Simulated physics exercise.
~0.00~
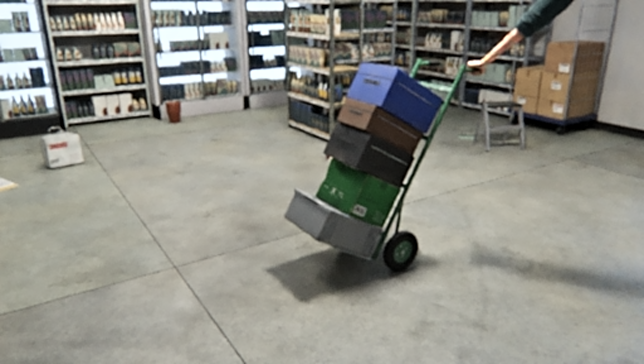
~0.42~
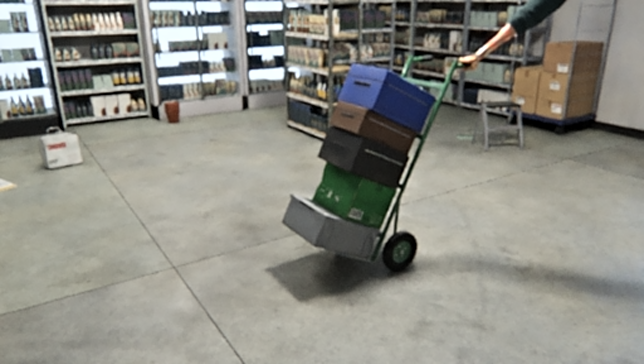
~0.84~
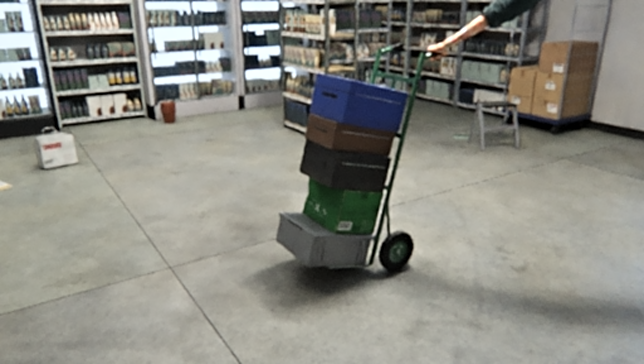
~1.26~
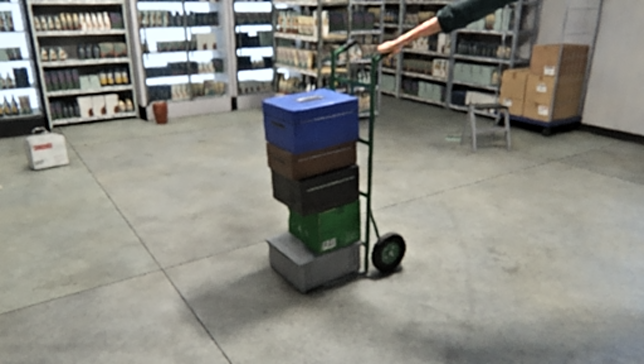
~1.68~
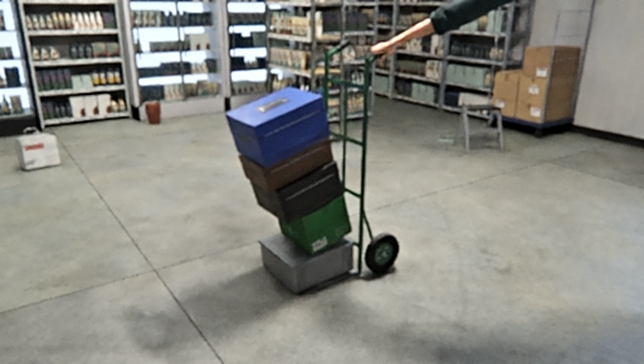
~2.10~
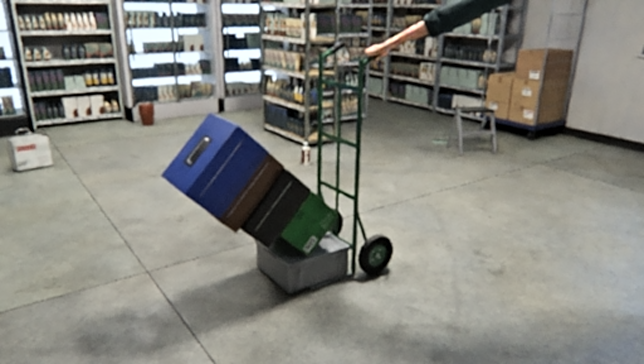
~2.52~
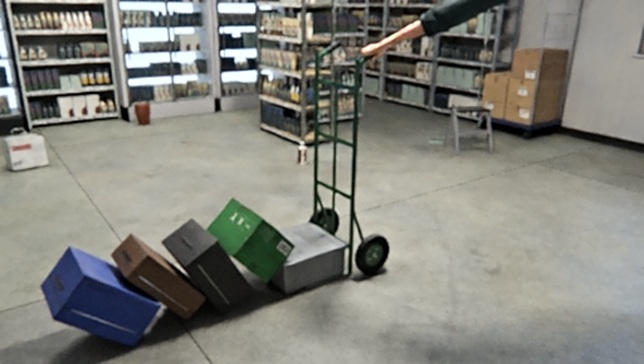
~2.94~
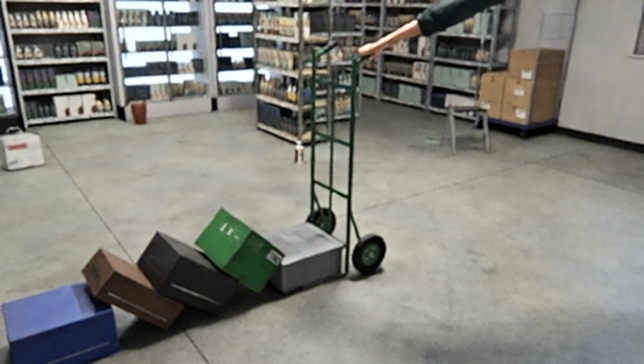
We see a hand lower a tilted green hand truck stacked with five coloured boxes until it stands upright, whereupon the upper four topple forward to the left and end strewn in a line across the floor, while the grey one stays at the truck's base.
